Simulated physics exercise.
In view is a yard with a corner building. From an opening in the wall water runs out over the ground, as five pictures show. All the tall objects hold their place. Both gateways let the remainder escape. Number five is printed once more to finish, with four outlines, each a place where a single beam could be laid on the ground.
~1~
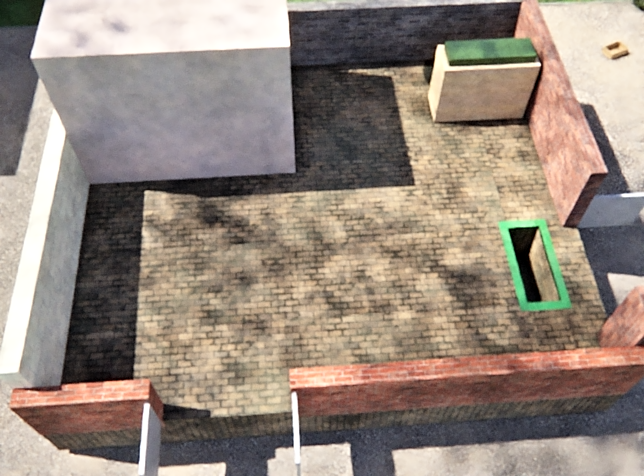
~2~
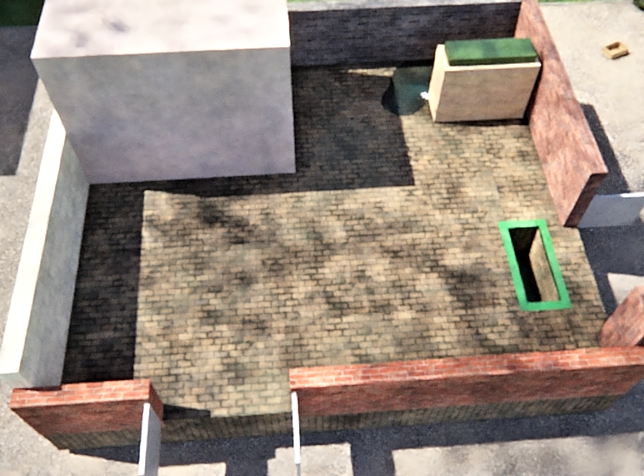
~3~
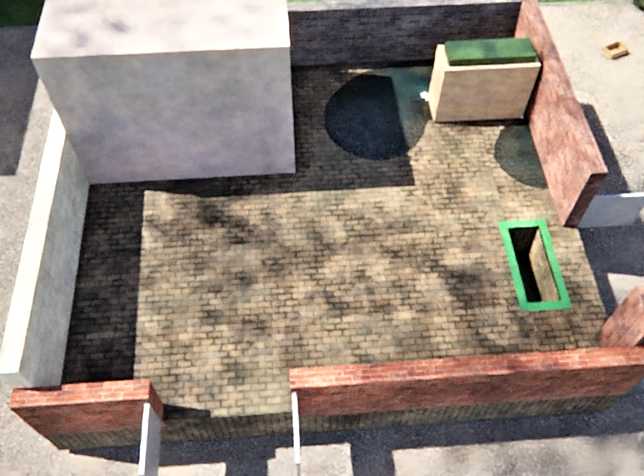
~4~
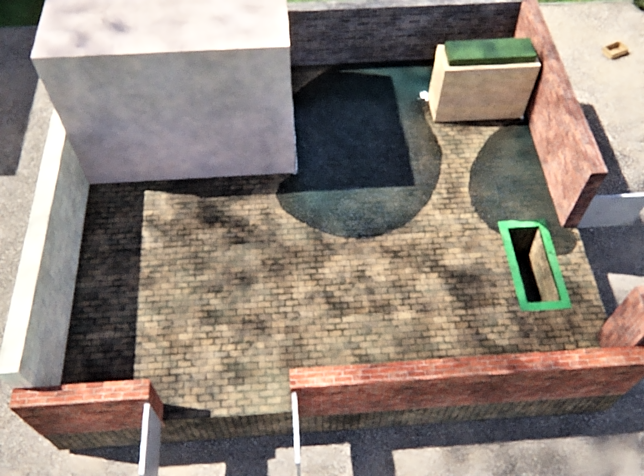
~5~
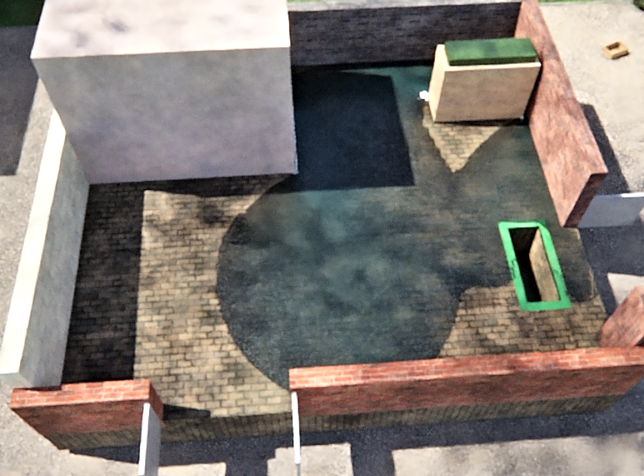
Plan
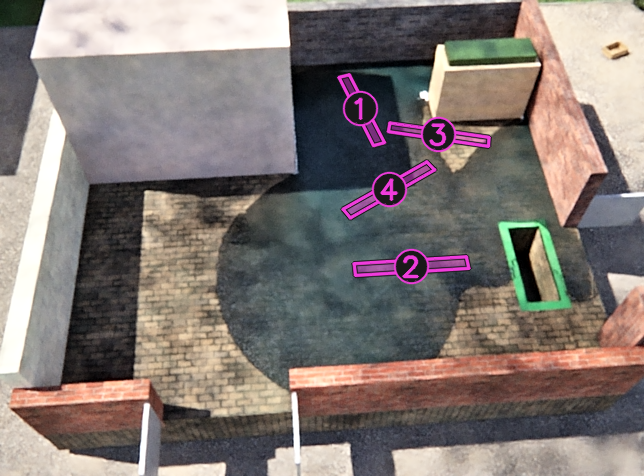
The clip opens on a dry-looking brick-paved walled yard with a pale corner building and a green-framed drain. Dark water appears beside the green-topped box, then a second patch emerges near the right wall. Both spread widely and merge, reaching the drain and the front wall, leaving the left side dry.
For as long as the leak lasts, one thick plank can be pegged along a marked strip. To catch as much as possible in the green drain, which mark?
Take 1.
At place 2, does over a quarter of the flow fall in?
Yes, it does.
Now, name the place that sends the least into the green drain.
4.
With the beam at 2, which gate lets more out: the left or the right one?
The left one.
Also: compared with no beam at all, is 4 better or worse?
Worse.
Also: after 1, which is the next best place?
Here it is place 2.
In magenta, 1 from (344, 76) to (379, 144); 2 from (354, 269) to (467, 262); 3 from (389, 127) to (488, 141); 4 from (346, 213) to (430, 165).
With 1, about 43 % of the stream goes into the green drain, about 56 % out by the gates.
With 2, about 32 % of the stream goes into the green drain, about 66 % out by the gates.
With 3, about 23 % of the stream goes into the green drain, about 76 % out by the gates.
With 4, about 17 % of the stream goes into the green drain, about 81 % out by the gates.
